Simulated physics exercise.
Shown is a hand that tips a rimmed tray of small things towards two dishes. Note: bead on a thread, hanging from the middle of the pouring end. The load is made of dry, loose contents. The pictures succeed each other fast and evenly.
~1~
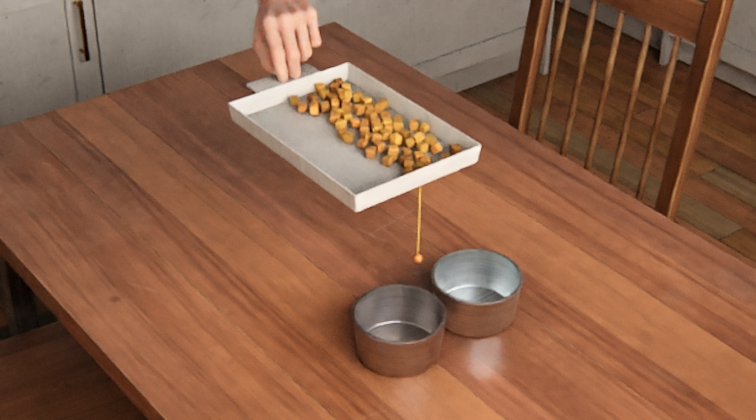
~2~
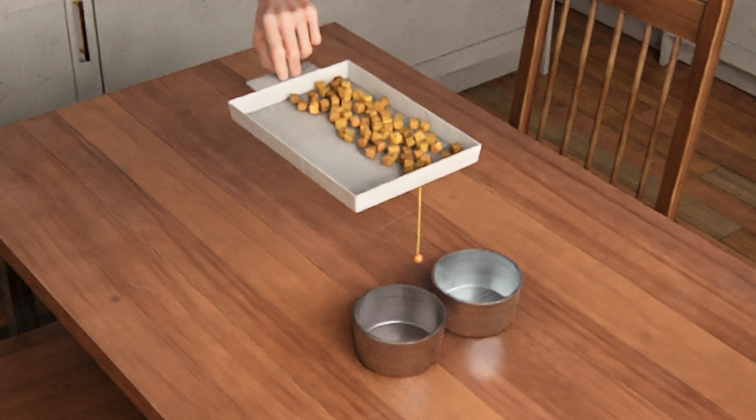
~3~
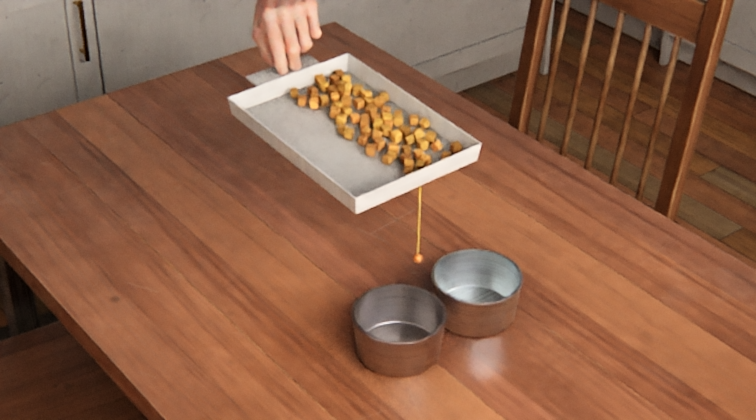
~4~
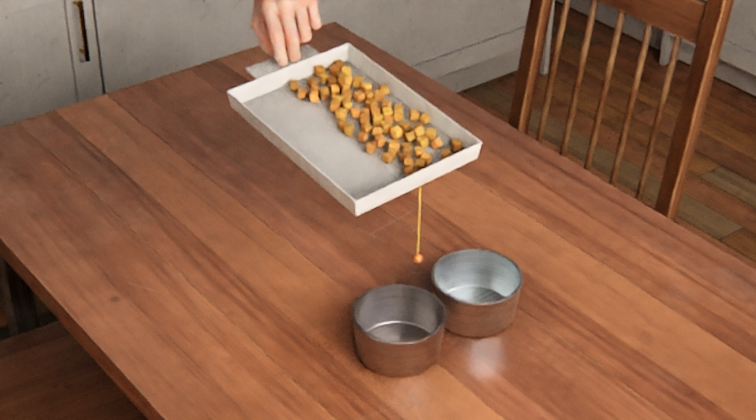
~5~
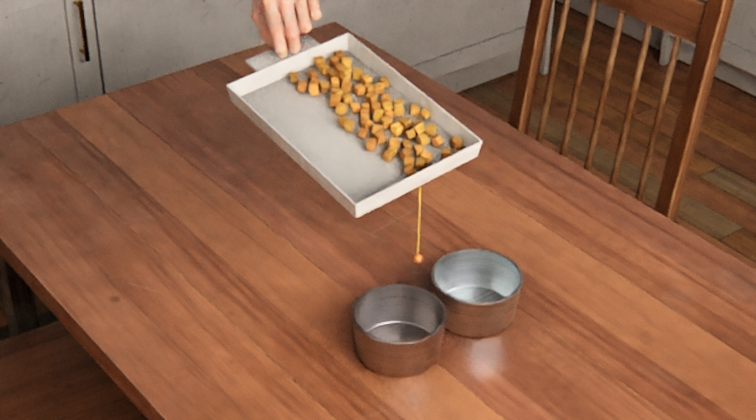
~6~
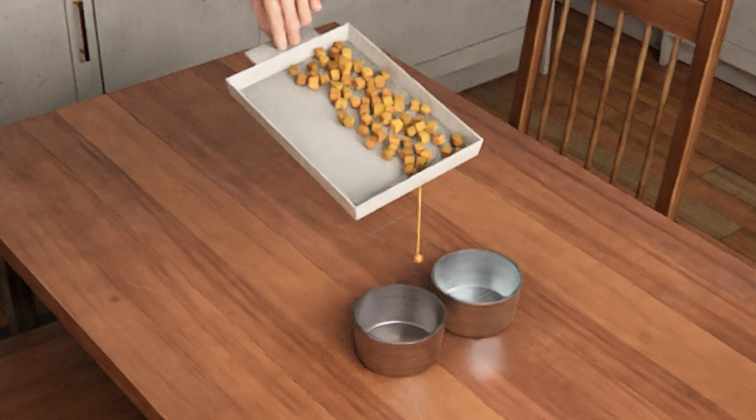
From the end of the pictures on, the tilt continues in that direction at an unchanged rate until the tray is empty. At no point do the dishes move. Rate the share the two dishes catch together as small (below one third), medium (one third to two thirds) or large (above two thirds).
Medium.
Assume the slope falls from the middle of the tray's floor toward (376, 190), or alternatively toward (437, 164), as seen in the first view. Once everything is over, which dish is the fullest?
One after the other: The leftmost dish, the rightmost dish.
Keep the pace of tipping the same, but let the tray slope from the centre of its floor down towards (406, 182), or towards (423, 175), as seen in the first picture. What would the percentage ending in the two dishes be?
Around 70 percent for the first aim and around 80 percent for the second.
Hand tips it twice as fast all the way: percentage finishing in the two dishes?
About 50 in a hundred.
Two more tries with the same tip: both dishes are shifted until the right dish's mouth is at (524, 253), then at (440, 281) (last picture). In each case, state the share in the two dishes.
Trial 1 about 10 %, trial 2 about 70 %.
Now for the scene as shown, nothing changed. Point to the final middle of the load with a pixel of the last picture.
Once it all stops, the middle lies near (379, 342).
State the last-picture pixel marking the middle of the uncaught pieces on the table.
At about (327, 334).
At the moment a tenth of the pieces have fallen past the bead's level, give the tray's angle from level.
Approx. reading: About 110°.
Soon, tray tipped steeply; nearly all on the tray; a stray few in the air.
A while on, tray tipped right over; nearly all on the tray; a stray few in the left dish; a stray few outside both.
Towards the end, tray tipped past a quarter turn; about half in the left dish; about half outside both.
Finally, tray tipped past a quarter turn; about half in the left dish; none in the right dish; about half outside both.
